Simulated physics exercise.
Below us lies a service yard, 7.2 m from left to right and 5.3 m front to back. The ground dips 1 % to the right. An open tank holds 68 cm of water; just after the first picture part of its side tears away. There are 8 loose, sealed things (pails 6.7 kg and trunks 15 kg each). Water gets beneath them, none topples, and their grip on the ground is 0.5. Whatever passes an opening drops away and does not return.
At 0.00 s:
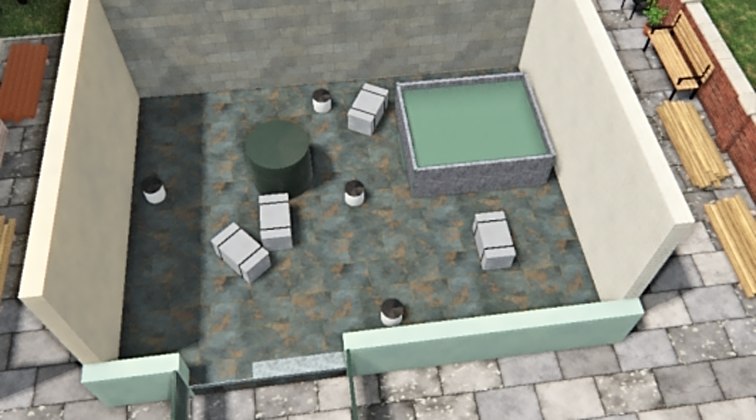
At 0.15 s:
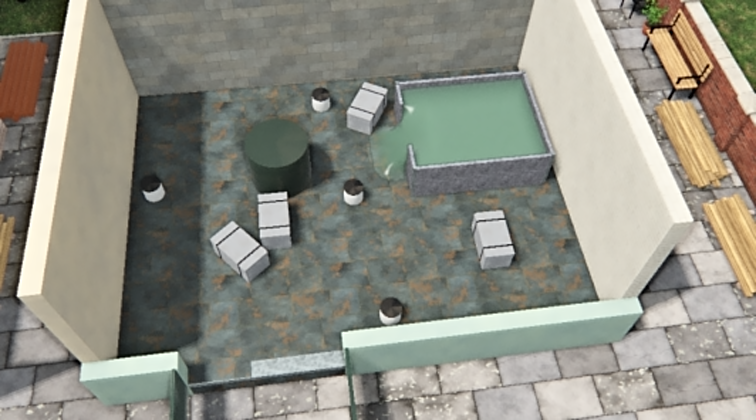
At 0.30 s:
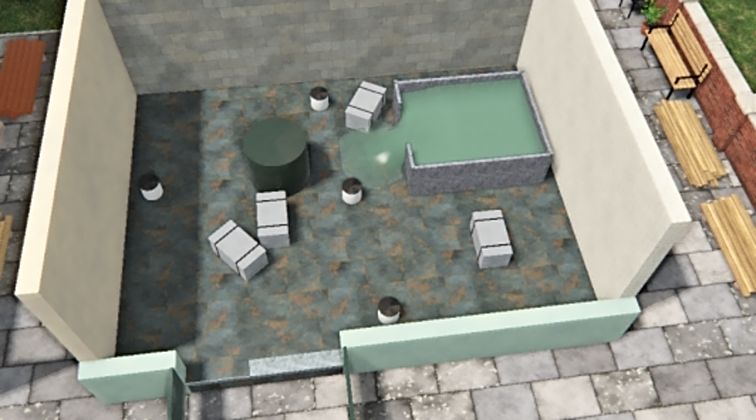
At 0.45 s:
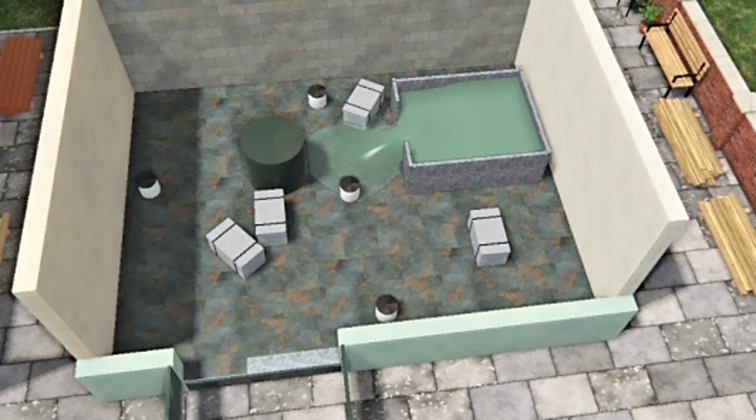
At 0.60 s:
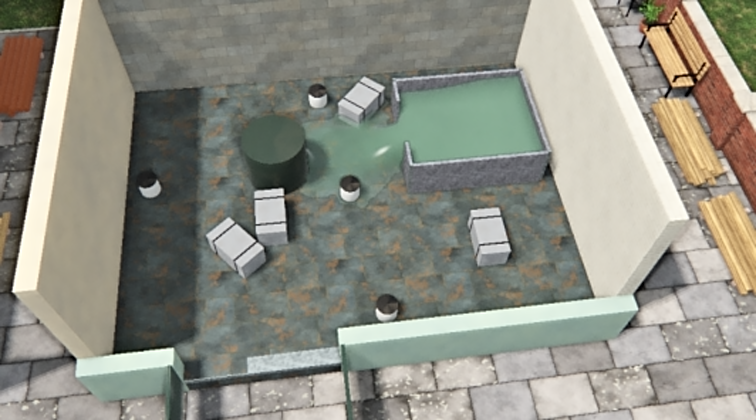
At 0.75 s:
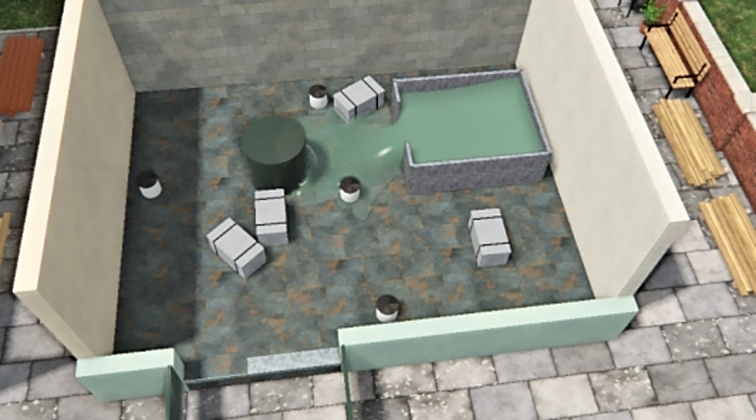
Green water pouring from the broken side of a stone tank, spreading left across a walled yard and slightly shifting a grey trunk.
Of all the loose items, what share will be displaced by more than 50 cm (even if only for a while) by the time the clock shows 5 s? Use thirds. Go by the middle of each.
Share: Two thirds or more.
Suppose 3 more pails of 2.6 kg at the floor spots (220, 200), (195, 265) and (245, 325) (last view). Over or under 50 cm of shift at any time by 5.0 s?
In that order: Over, more, more.
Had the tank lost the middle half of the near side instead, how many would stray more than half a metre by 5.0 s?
In that case 4 of them.
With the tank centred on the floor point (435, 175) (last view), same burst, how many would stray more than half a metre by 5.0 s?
Then 4.
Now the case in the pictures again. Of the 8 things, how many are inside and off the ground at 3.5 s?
I count 1.
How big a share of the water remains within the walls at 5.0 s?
Some 92 per cent remains.
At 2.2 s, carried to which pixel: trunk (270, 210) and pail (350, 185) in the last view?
Near (214, 216) and (330, 261).
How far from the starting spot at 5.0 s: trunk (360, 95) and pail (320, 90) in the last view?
In turn: 60 cm, 350 cm.
After 1.1 s 0 of 8 are over 50 cm from their spots; 0 afloat.
After 2.2 s 5 of 8 are over 50 cm from their spots; 1 afloat.
After 3.5 s 6 of 8 are over 50 cm from their spots; 1 afloat.
After 5.0 s 6 of 8 are over 50 cm from their spots, and 6 have been at some point; 3 afloat.
